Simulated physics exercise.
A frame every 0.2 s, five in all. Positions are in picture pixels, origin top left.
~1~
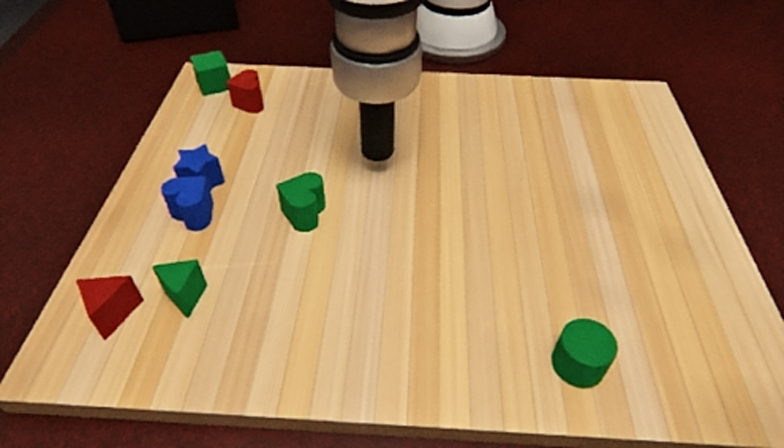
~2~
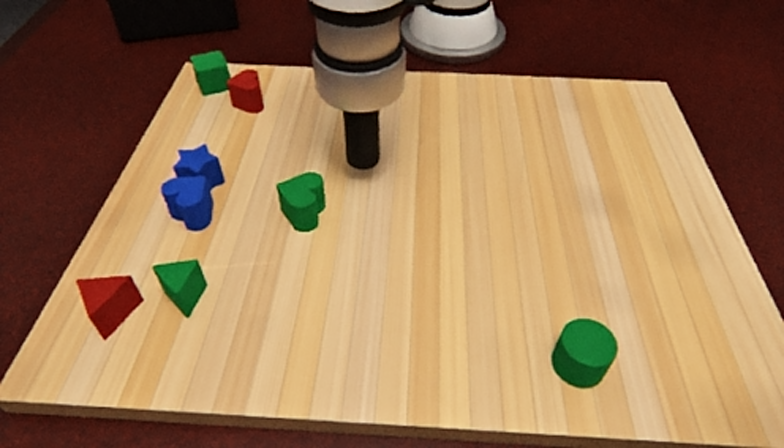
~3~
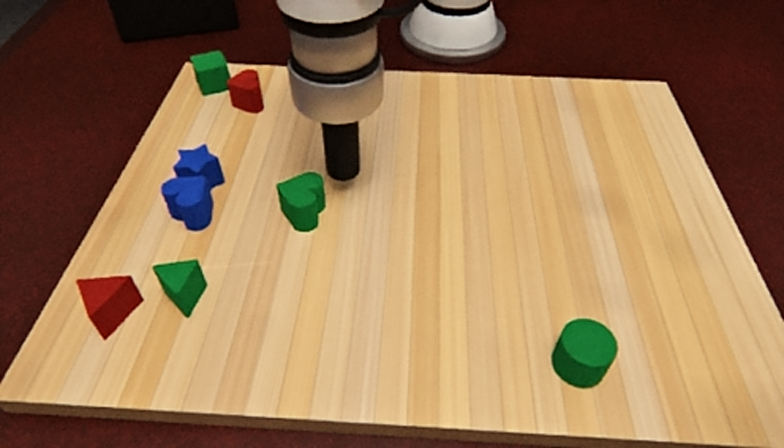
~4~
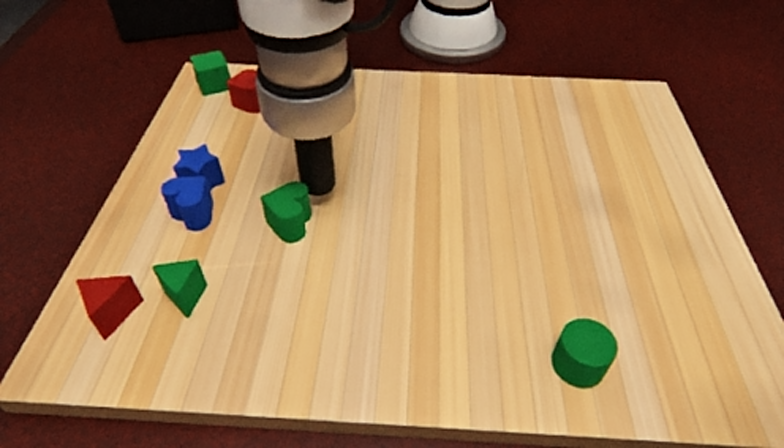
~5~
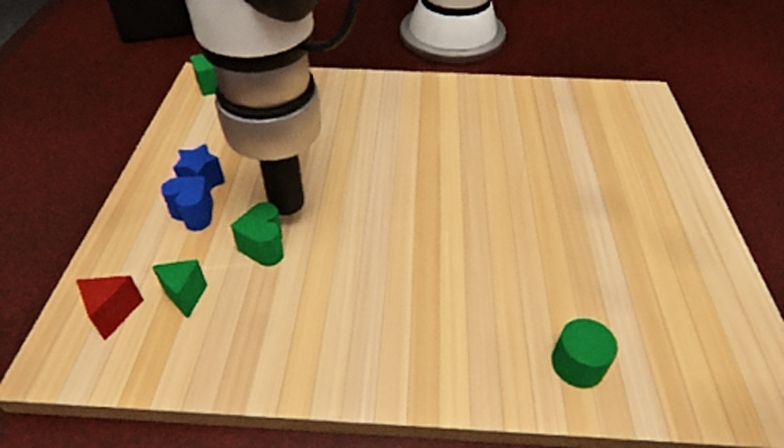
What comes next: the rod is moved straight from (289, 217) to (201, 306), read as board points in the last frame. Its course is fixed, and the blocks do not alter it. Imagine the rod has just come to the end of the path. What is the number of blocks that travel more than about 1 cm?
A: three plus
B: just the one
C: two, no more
C: Two, no more.
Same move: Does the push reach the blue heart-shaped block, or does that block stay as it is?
That block will keep its spot.
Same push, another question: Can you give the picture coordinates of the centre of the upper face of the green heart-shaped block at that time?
It will end up at (203, 313).
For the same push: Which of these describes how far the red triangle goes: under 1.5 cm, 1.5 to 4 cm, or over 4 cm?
The best fit is under 1.5 cm.
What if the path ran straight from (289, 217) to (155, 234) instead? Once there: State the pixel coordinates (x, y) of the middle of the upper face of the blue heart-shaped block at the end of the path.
It ends at (146, 182).
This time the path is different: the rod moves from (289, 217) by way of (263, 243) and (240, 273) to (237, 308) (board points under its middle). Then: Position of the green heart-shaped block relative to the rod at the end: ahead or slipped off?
The green heart-shaped block won't leave the front of the rod.
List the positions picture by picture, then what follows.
Tip of the rod at (378, 152), middles of tops, red triangle at (99, 290), green triangle at (175, 272), blue heart-shaped block at (185, 189), green heart-shaped block at (301, 188), in the first picture.
Rod at (363, 160), nothing pushed, in the second picture.
Rod at (343, 171), nothing pushed, in the third picture.
Rod at (318, 186), green heart-shaped block at (286, 198), in the fourth picture.
Rod at (287, 204), red triangle at (99, 290), green triangle at (175, 272), blue heart-shaped block at (185, 189), green heart-shaped block at (258, 221), in the fifth picture.
On the path given first. One third of the way, rod at (260, 232); green heart-shaped block at (233, 253).
Two thirds of the way, rod at (229, 262); green heart-shaped block at (213, 288), turned 40° anticlockwise.
At the end, rod at (195, 293); red triangle unmoved; green triangle at (152, 282); blue heart-shaped block unmoved; green heart-shaped block at (203, 313), turned 100° anticlockwise.
